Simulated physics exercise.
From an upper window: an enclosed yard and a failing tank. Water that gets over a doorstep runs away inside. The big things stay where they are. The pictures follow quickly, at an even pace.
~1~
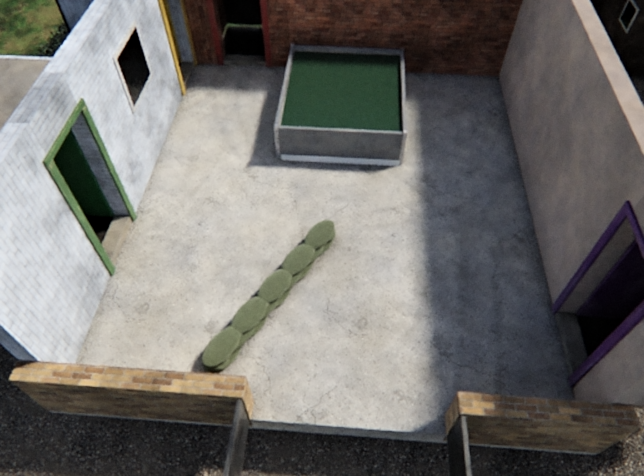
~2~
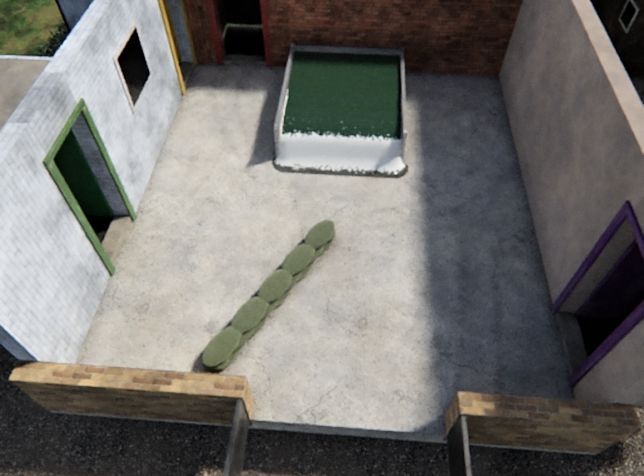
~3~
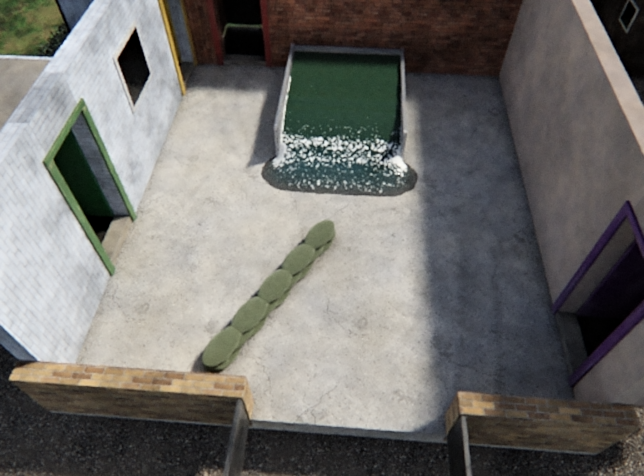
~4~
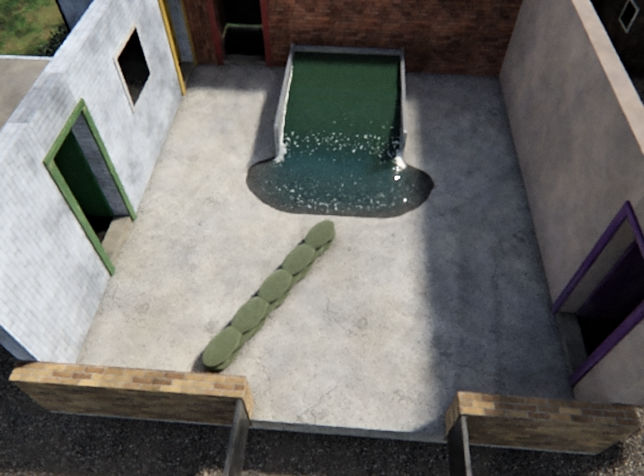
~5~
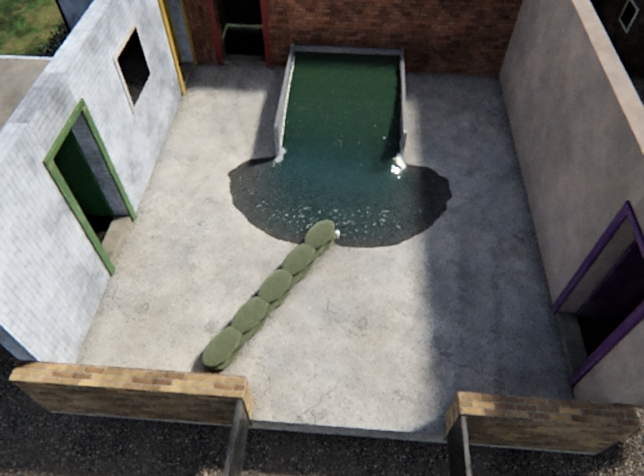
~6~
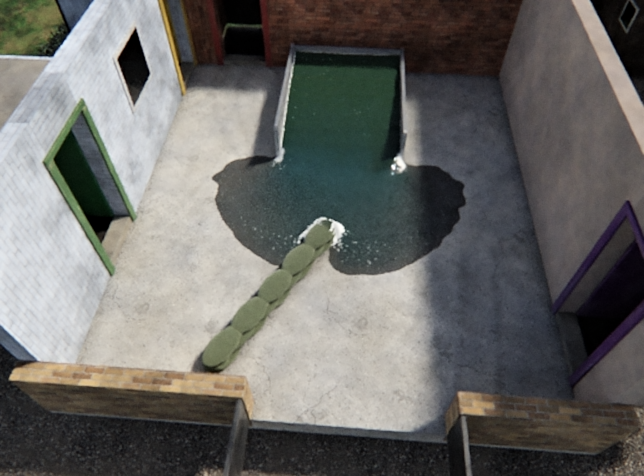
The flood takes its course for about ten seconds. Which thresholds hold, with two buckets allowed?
In the end: The purple door takes more than that; the red door stays under that; the green door stays under that; the yellow door stays under that.
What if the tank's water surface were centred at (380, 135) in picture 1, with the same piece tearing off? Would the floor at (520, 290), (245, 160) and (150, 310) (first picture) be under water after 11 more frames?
In that order: Awash, dry, under water.
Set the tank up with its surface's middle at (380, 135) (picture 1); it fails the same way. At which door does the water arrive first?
First comes the purple-painted one.
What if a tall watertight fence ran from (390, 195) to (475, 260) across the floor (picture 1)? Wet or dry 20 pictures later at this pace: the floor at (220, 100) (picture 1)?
At that place: Not flooded.
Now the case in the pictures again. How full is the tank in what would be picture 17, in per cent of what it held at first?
Roughly 38 per cent.
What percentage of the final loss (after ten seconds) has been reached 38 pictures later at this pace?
Close to 75 %.
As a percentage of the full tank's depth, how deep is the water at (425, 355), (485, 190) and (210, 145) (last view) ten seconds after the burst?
About 8, 8 and 8 per cent.
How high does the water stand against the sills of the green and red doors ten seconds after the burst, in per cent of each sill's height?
Roughly 40 per cent, then 120 per cent.
A moment on, water covers 35 % of the floor; the purple door not reached, the red door not reached, the green door not reached, the yellow door not reached.
Next, water covers 55 % of the floor; the purple door wet at the sill, nothing in, the red door not reached, the green door wet at the sill, nothing in, the yellow door not reached.
Then, water covers 60 % of the floor; the purple door under two buckets in, the red door not reached, the green door wet at the sill, nothing in, the yellow door not reached.
Later, water covers 70 % of the floor; the purple door far over two buckets in, the red door not reached, the green door under two buckets in, the yellow door not reached.
In the end, water covers 95 % of the floor; the purple door far over two buckets in, the red door wet at the sill, nothing in, the green door under two buckets in, the yellow door wet at the sill, nothing in.
